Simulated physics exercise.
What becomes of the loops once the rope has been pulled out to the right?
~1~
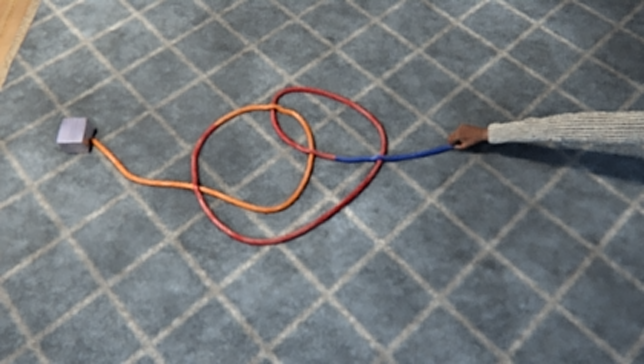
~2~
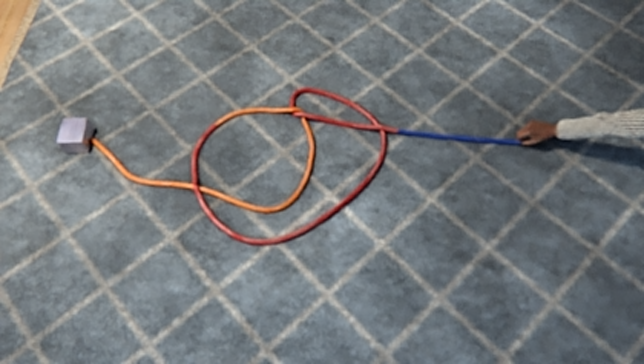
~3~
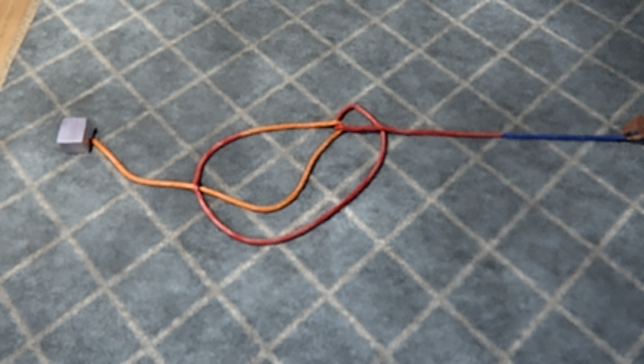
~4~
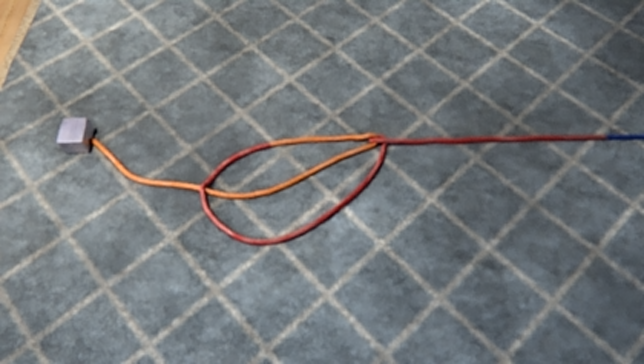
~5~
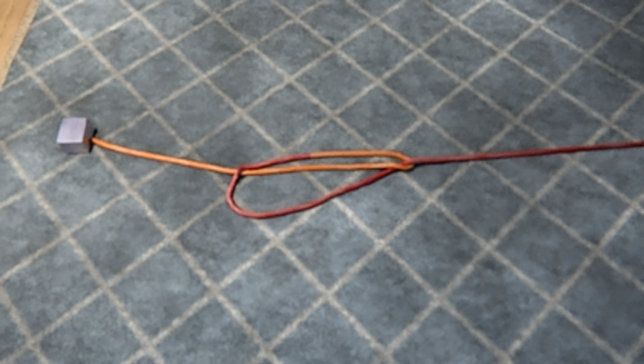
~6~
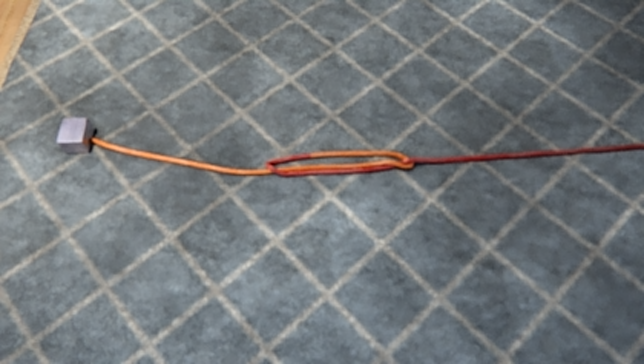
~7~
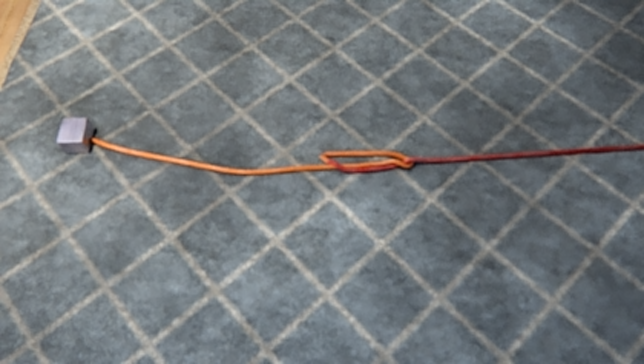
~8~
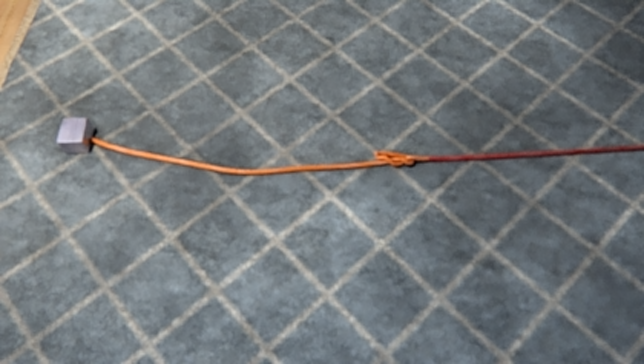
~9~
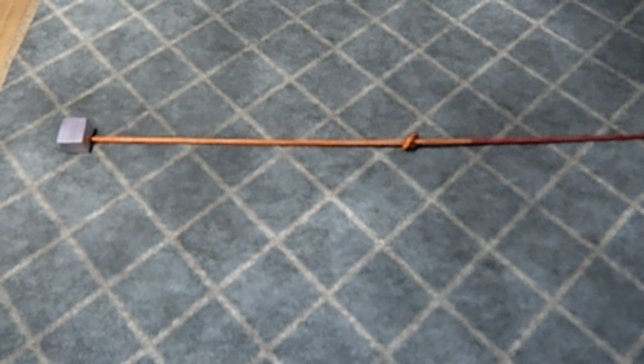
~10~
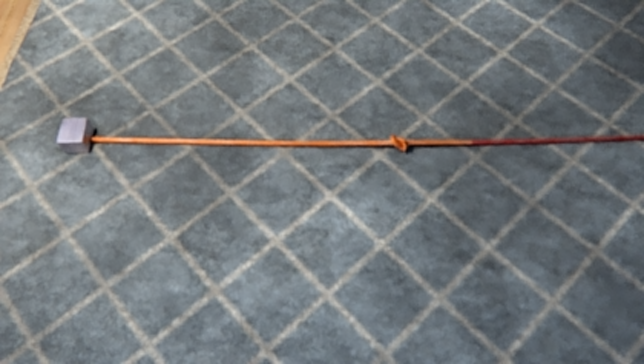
They close up into a small, tight knot in the orange part of the rope, which stays there while the rest of the rope in view is straight.
